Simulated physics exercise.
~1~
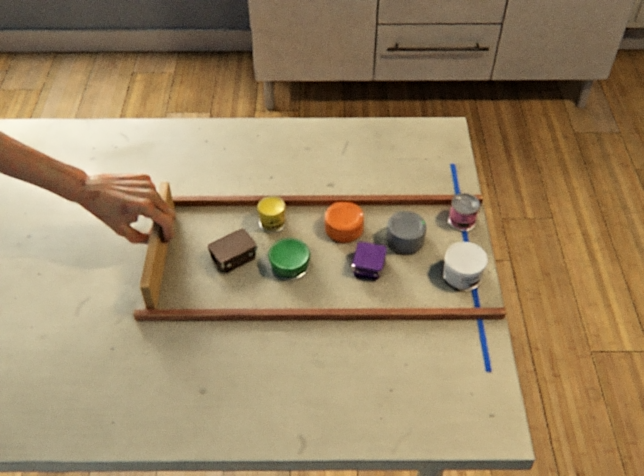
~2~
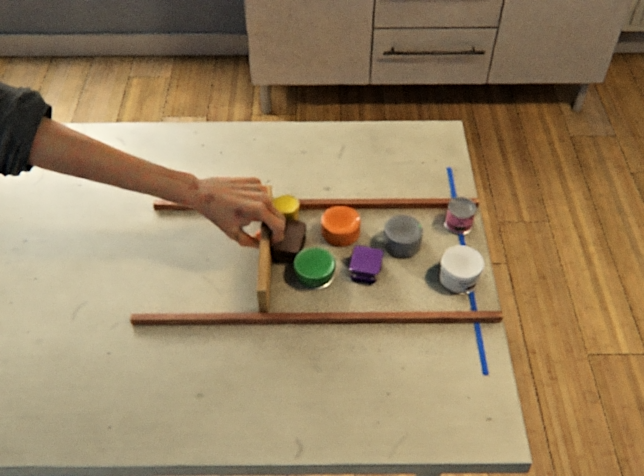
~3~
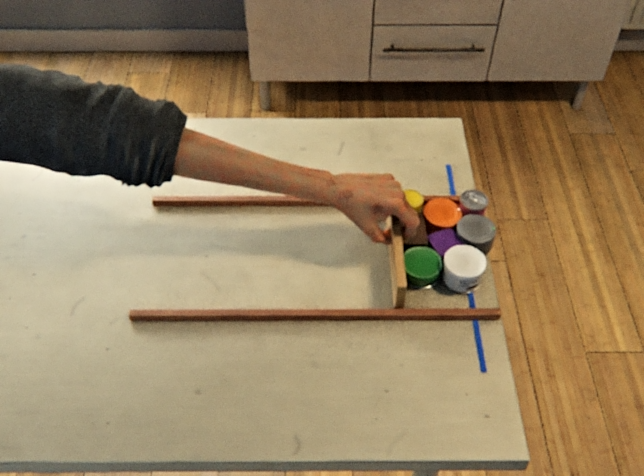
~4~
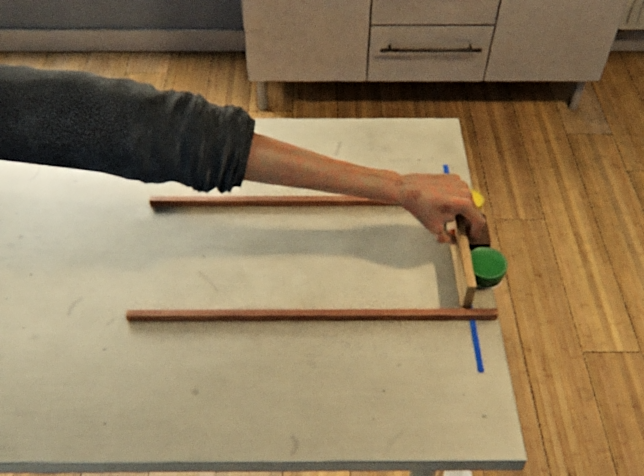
The video shows a hand sliding an upright wooden board rightward between two rails on a table, gathering small colourful containers and a brown case toward the blue tape until most are gone from the tabletop, with the green and yellow ones and brown case still against the board at the edge.
